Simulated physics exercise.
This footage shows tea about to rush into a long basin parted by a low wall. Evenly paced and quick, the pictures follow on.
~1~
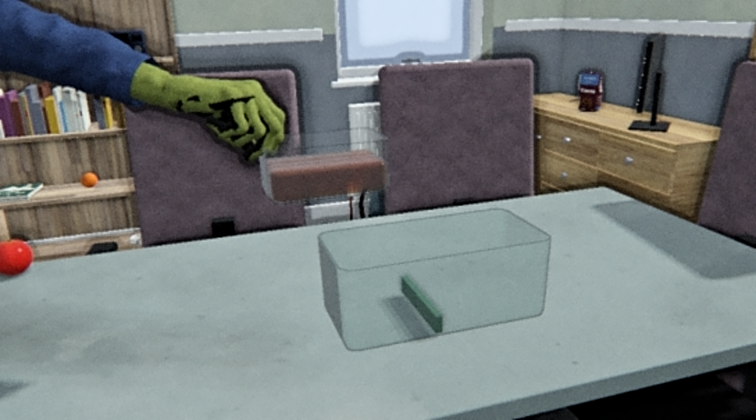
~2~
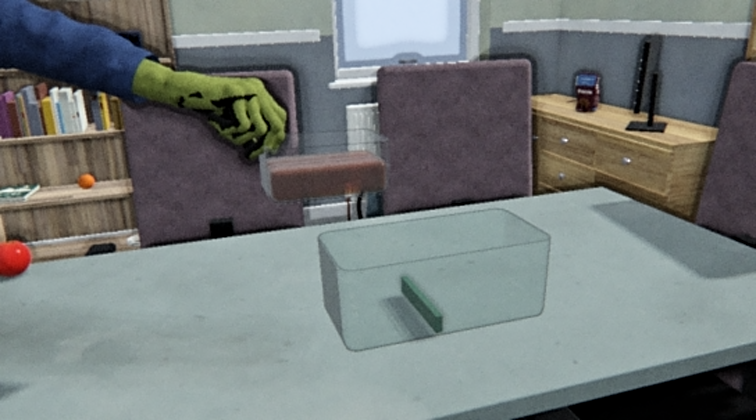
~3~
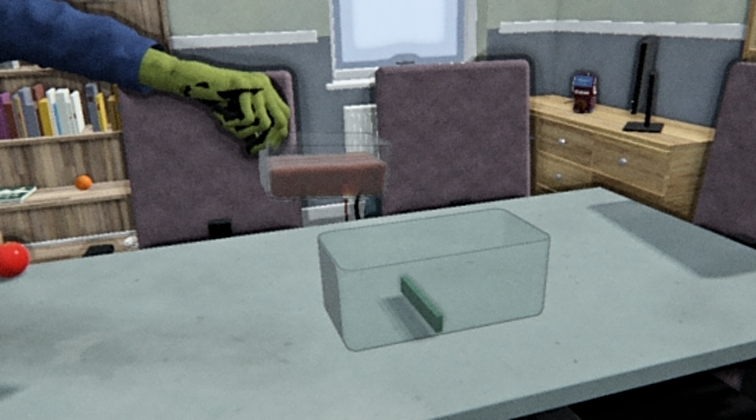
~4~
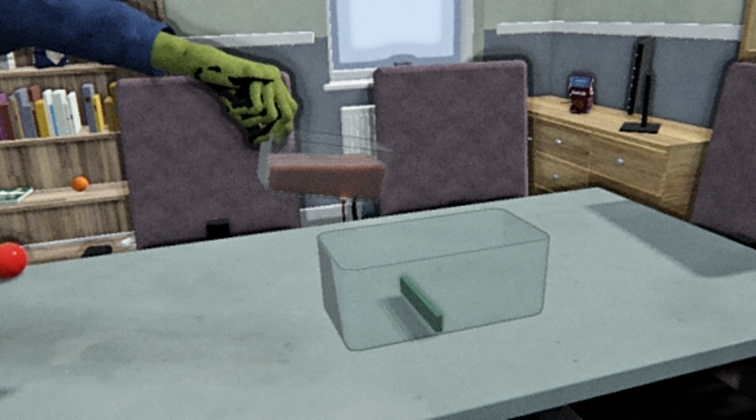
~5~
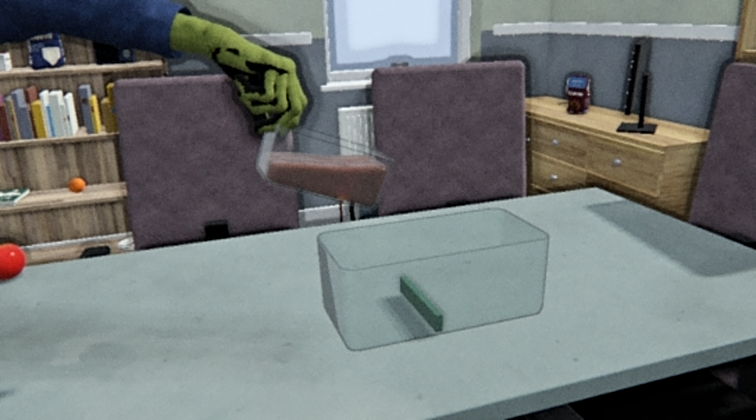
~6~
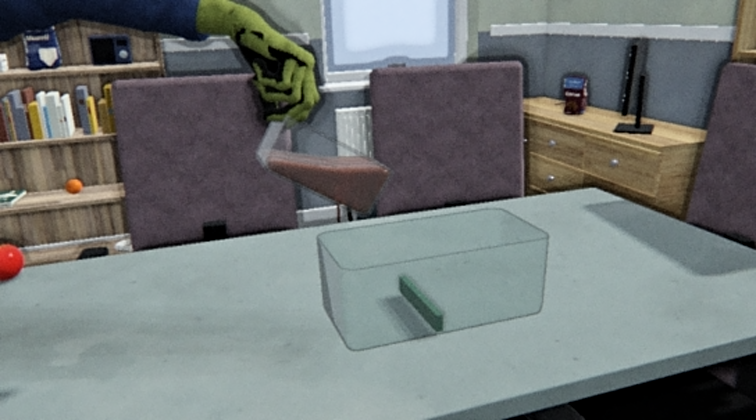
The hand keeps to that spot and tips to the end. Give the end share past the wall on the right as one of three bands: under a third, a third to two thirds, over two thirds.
The end share is a third to two thirds.
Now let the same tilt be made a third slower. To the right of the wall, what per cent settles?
Roughly 50 percent.
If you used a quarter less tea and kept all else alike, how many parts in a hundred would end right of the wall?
25 per cent or so.
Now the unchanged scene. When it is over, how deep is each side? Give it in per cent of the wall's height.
On the left it's around 60 per cent; on the right, 30 per cent.
A moment on, the oblong tub is tipped on its side and 25 per cent is still to pour, 17 is left of the wall and 16 right of it.
Next, the oblong tub is tipped on its side and 10 per cent is still to pour, 45 is left of the wall and 42 right of it.
Then the oblong tub is tipped on its side and 4 per cent is still to pour, 50 is left of the wall and 43 right of it.
Later the oblong tub is tipped on its side and 2 per cent is still to pour, 54 is left of the wall and 43 right of it.
At rest 56 per cent lies left of the wall, 43 right of it and 1 outside.
